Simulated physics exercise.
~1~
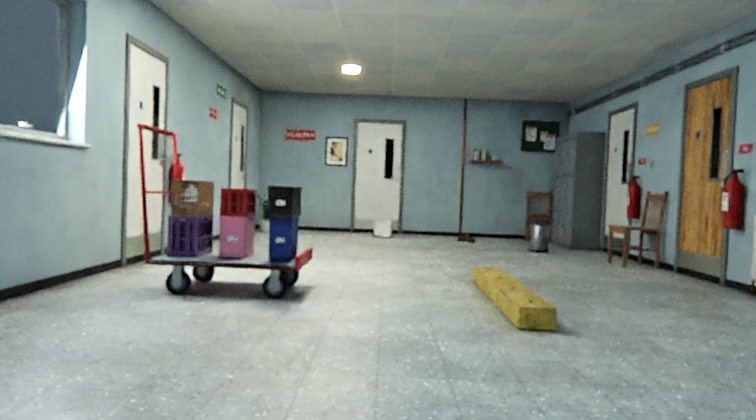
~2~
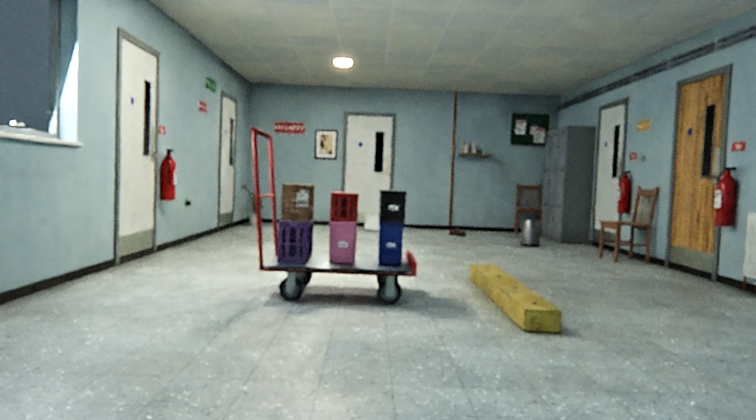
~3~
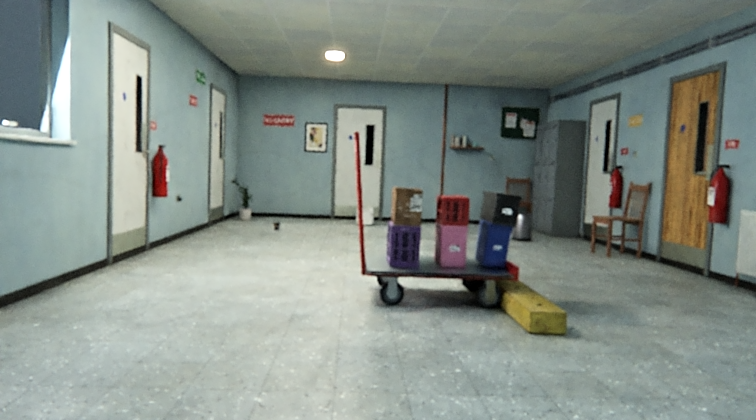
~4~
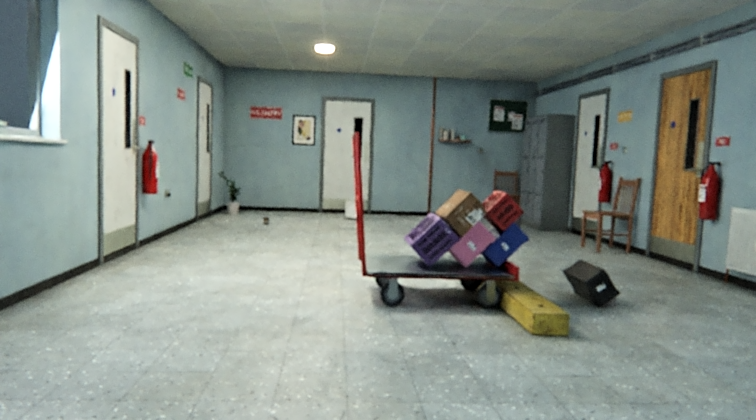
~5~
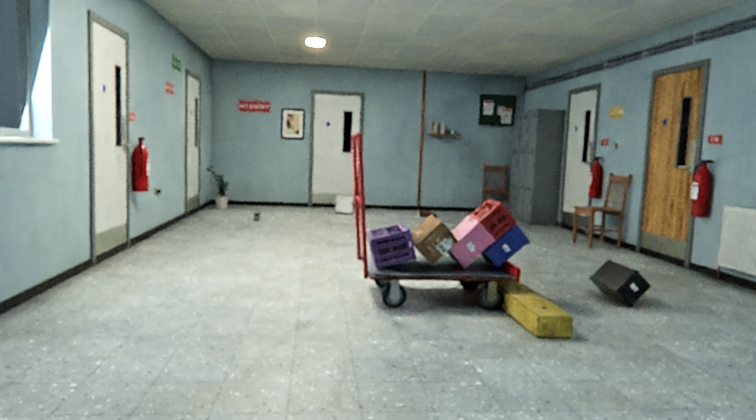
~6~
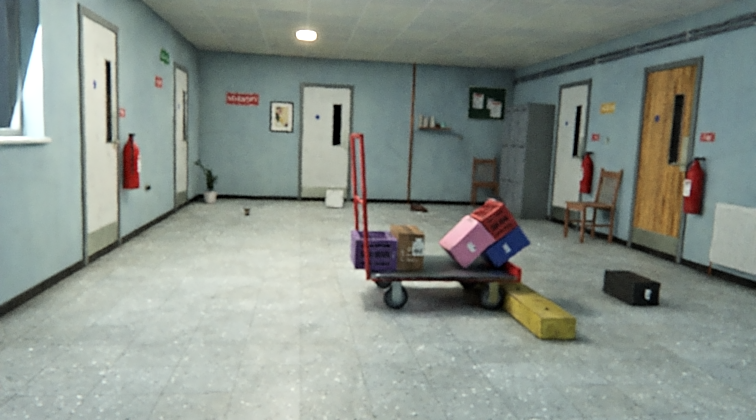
Flat cart of stacked crates rolling right into a yellow beam, stopping, the load toppling and a black tote landing beyond.
